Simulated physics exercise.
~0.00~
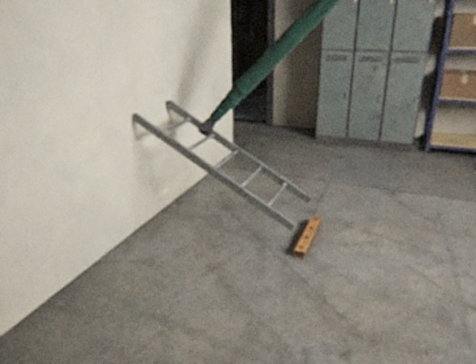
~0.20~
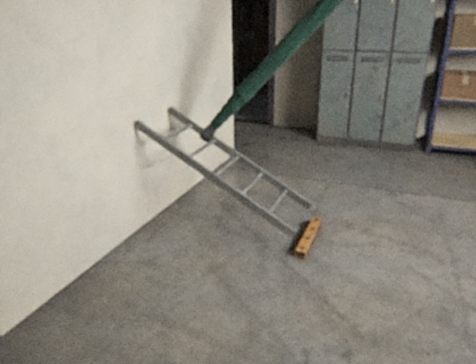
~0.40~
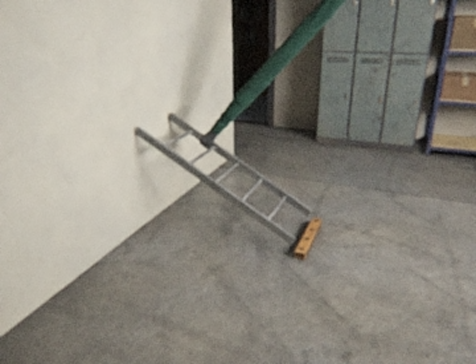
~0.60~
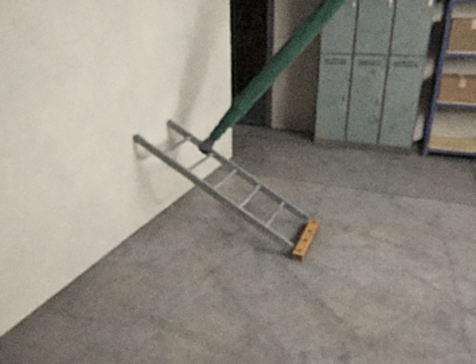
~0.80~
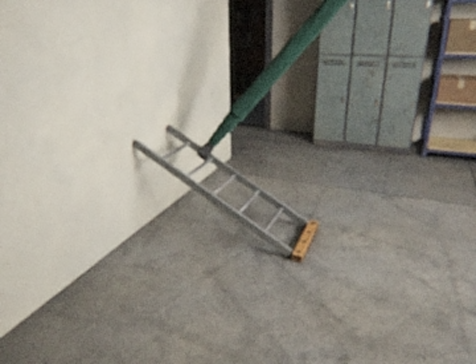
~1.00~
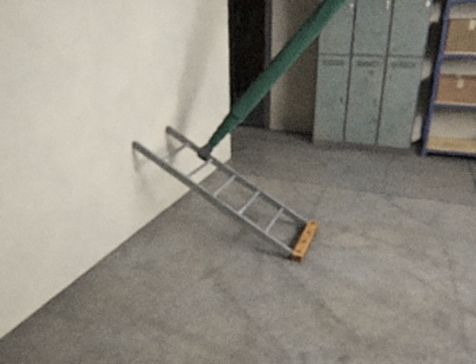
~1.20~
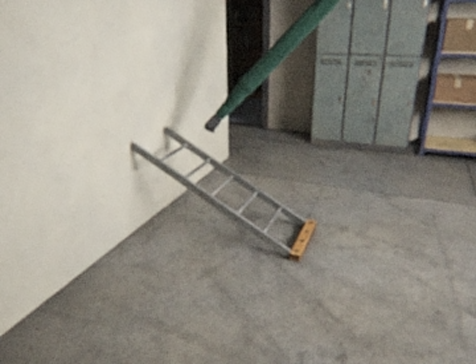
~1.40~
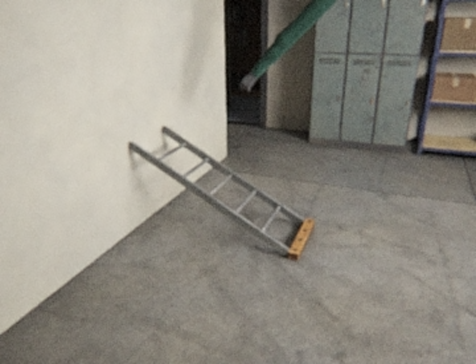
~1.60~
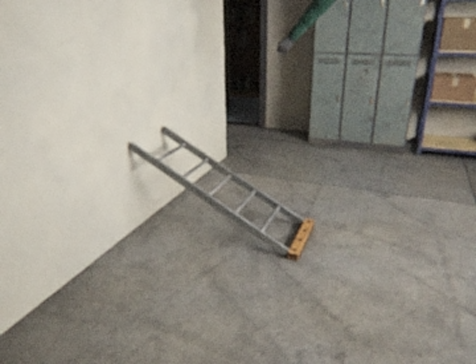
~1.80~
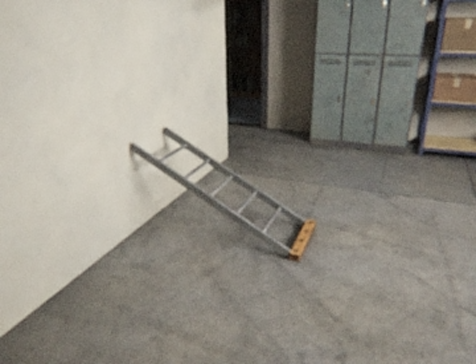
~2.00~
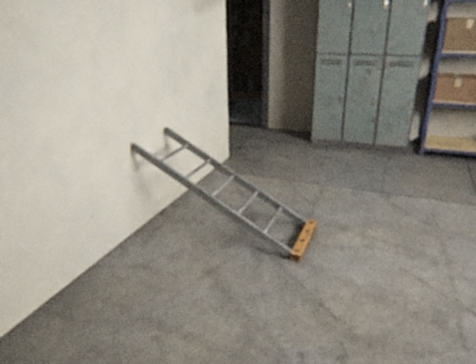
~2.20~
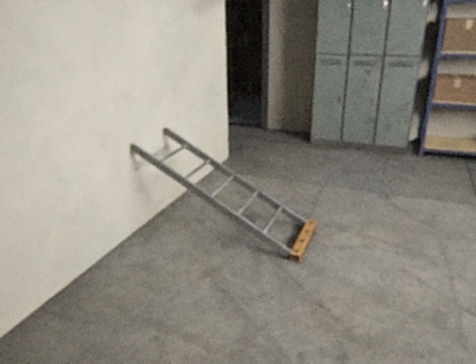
A grey ladder-like rack leaning against a pale wall is lowered slightly by a green-sleeved arm until its feet meet a wooden batten on the floor; the arm then lets go and withdraws to the upper right, and the rack stays propped in place.
